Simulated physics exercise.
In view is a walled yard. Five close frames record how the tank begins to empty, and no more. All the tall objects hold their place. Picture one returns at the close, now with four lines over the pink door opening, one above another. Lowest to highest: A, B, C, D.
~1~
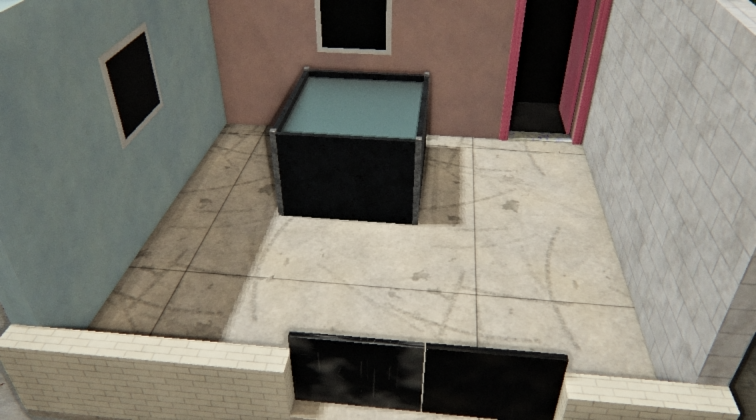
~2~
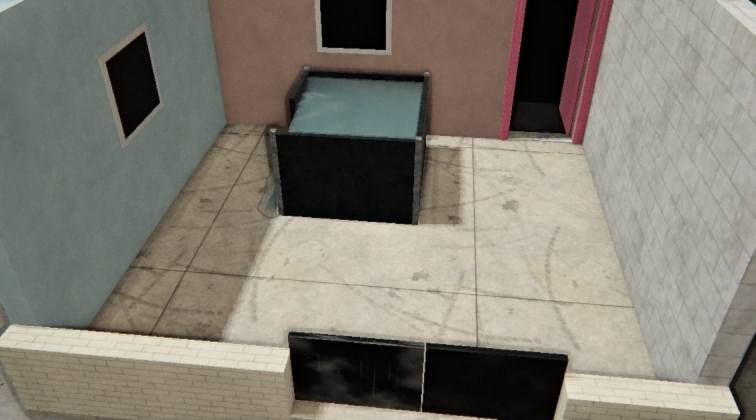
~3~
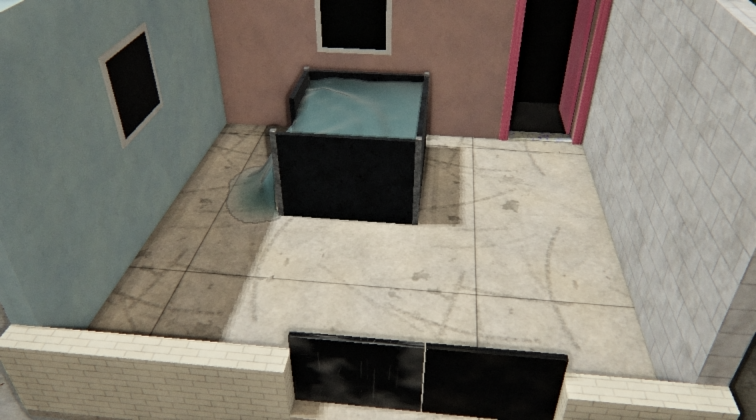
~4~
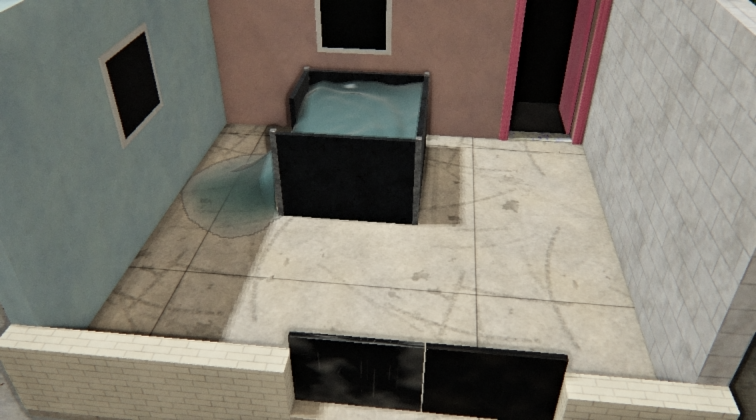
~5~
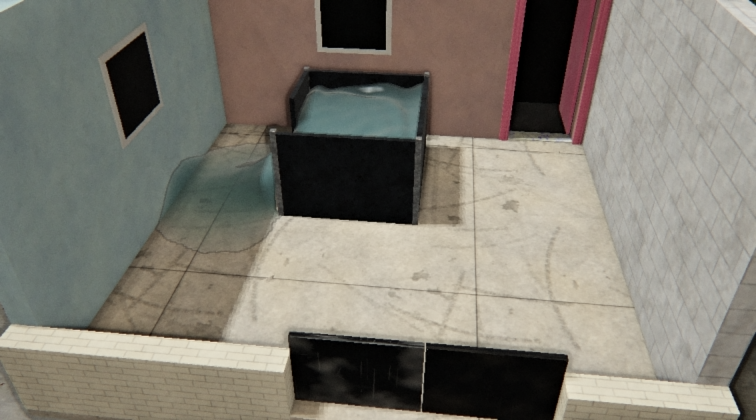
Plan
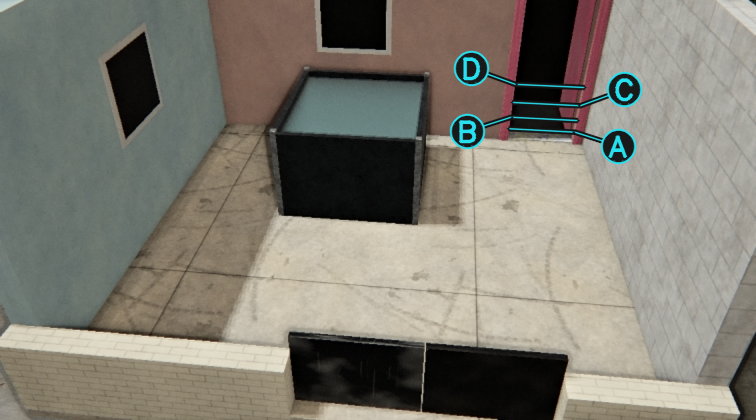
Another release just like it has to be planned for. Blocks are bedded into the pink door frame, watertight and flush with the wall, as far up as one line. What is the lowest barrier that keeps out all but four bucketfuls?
I would pick line A.
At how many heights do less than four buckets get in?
All of the four.
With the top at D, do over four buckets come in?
No, not at all.
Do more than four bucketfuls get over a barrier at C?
No, that is safe.
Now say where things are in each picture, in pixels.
The first picture shows water in the tank at rest, its middle at (357, 108); foot of the pink doorway at (540, 141); shut gate at (425, 356).
The second picture shows front seen at (275, 189), 1 % of the ground wet.
The third picture shows front seen at (251, 170), 3 % of the ground wet.
The fourth picture shows front seen at (194, 178), 8 % of the ground wet.
The fifth picture shows front seen at (207, 153), 13 % of the ground wet.
On the marked copy, A at (542, 130); B at (544, 118); C at (546, 104); D at (549, 85); from the bottom up A, B, C, D.
With A, a splash gets over, under a bucket.
With B, nothing gets over.
With C, nothing gets over.
With D, nothing gets over.
